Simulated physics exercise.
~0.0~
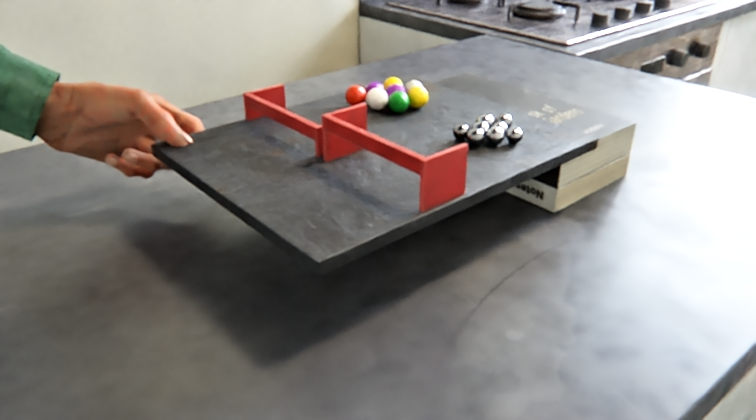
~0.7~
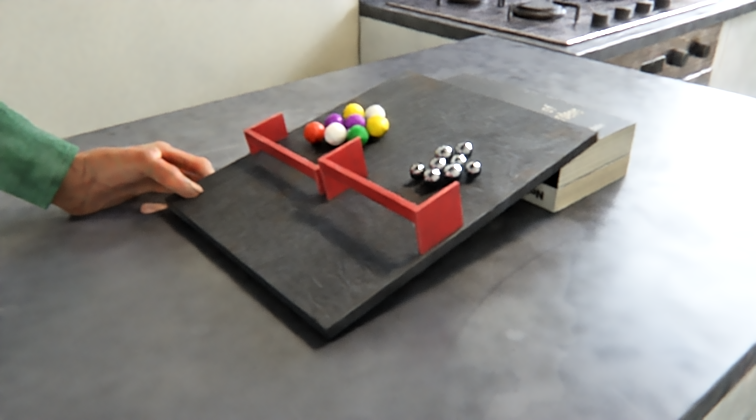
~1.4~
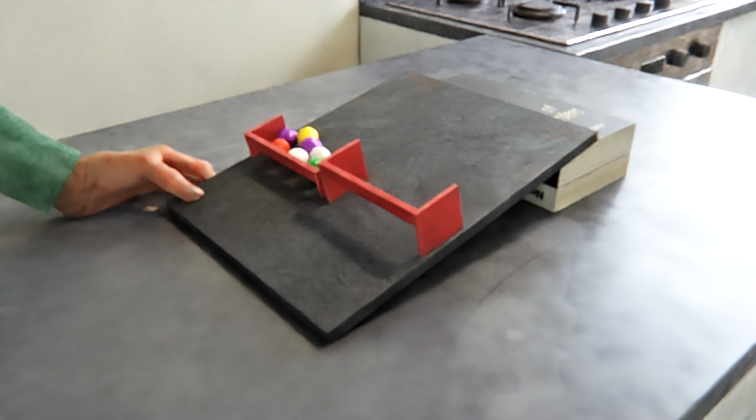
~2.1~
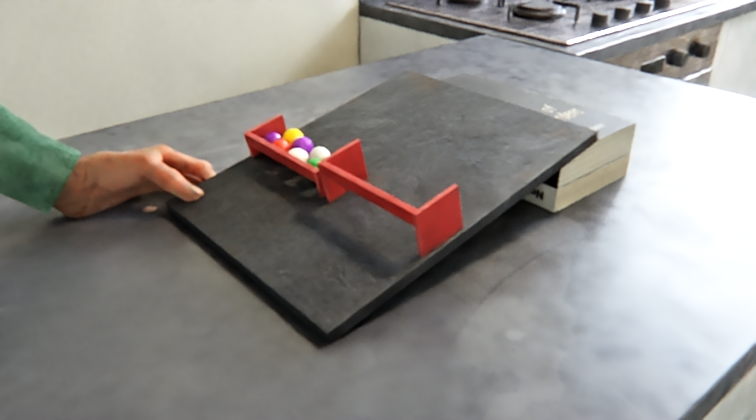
A hand in a green sleeve holds the left end of a dark board whose far end rests on books, seen from slightly above on a grey kitchen counter with a stove behind. Two red gates stand across the board, with colourful balls behind the back one and small shiny black-and-silver balls behind the front one. The hand lowers its end to the counter, and both groups start down the slope towards the gates. The shiny balls pass under the front gate and are lost from view. The colourful balls gather against the back gate and stay there, the hand still beside the tilted board.
